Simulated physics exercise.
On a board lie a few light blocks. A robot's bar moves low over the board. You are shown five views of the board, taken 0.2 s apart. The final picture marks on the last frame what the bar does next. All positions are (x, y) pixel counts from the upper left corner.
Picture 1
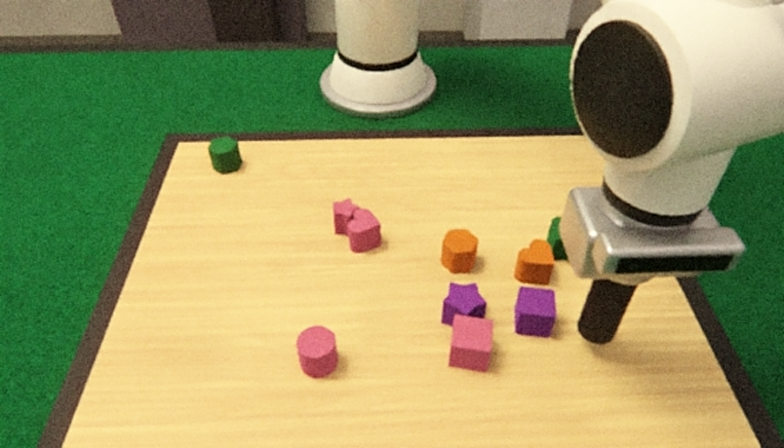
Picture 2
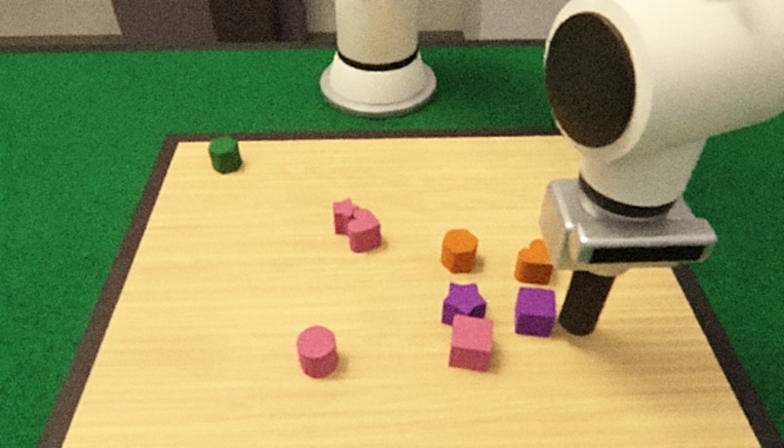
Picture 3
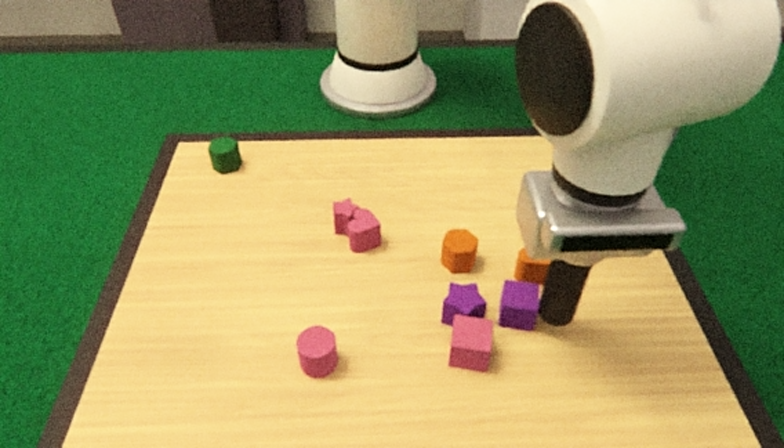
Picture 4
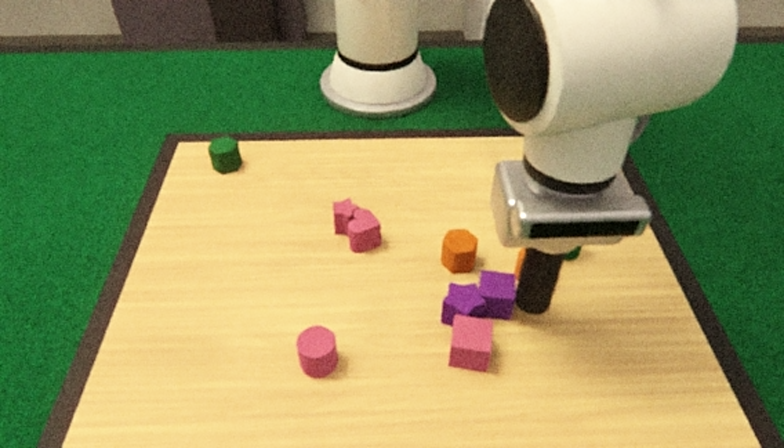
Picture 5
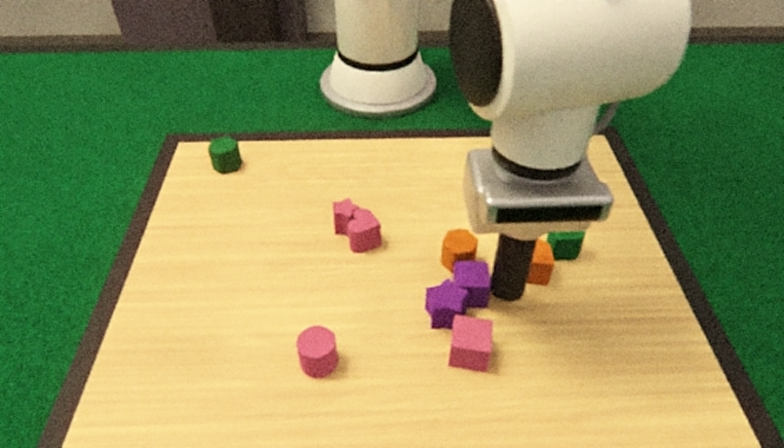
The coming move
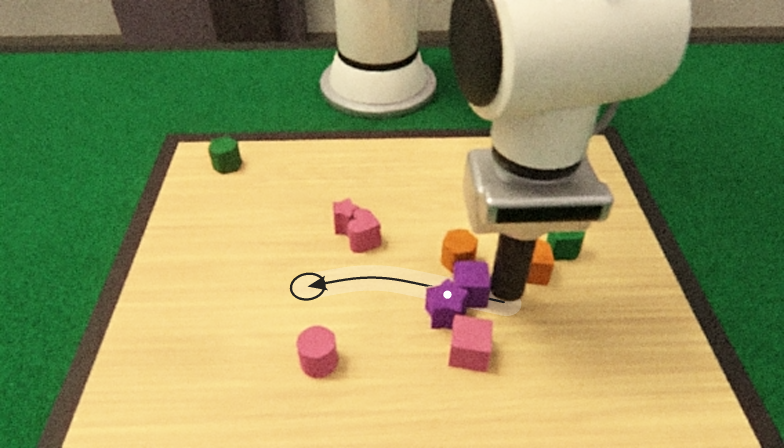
At the start, a robot arm holds a dark bar low at the right side of a wooden board scattered with small coloured blocks. The bar moves left and meets the purple square block, pushing it left and slightly away until it nudges the purple star block a little to the left.
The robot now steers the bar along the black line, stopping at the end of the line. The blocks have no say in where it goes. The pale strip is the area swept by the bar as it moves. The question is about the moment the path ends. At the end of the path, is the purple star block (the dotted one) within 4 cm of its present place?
I expect so.
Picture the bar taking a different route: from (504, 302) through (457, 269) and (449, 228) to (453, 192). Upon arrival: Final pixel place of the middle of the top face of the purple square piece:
My prediction: (429, 258).
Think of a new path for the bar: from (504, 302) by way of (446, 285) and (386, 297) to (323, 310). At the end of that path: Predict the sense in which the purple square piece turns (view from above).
From above, clockwise.
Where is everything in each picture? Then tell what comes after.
In the first frame, tip of the bar at (596, 330), middles of tops, pink star block at (345, 207), pink heart at (363, 220), purple star block at (465, 296), pink square piece at (472, 332), purple square piece at (538, 301).
In the second frame, bar at (577, 322), nothing pushed.
In the third frame, bar at (556, 312), purple square piece at (521, 294).
In the fourth frame, bar at (532, 301), purple square piece at (498, 284).
In the fifth frame, bar at (507, 288), pink star block at (345, 207), pink heart at (363, 220), purple star block at (447, 295), pink square piece at (472, 332), purple square piece at (473, 273).
The line goes from (504, 302) through (405, 281) to (308, 286); the dot is on the purple star block.
What follows on the original path. One third of the way, bar at (439, 274); purple star block at (439, 294), turned 30° anticlockwise; purple square piece at (410, 253), turned 35° clockwise.
Two thirds of the way, bar at (372, 264); pink star block at (341, 202); pink heart at (357, 213), turned 20° clockwise; purple star block at (439, 294), turned 30° anticlockwise; purple square piece at (354, 234), turned 80° clockwise.
At the end, bar at (306, 273); pink star block at (340, 201), turned 15° anticlockwise; pink heart at (356, 212), turned 25° clockwise; purple star block at (439, 294), turned 30° anticlockwise; pink square piece unmoved; purple square piece at (349, 233), turned 85° clockwise.
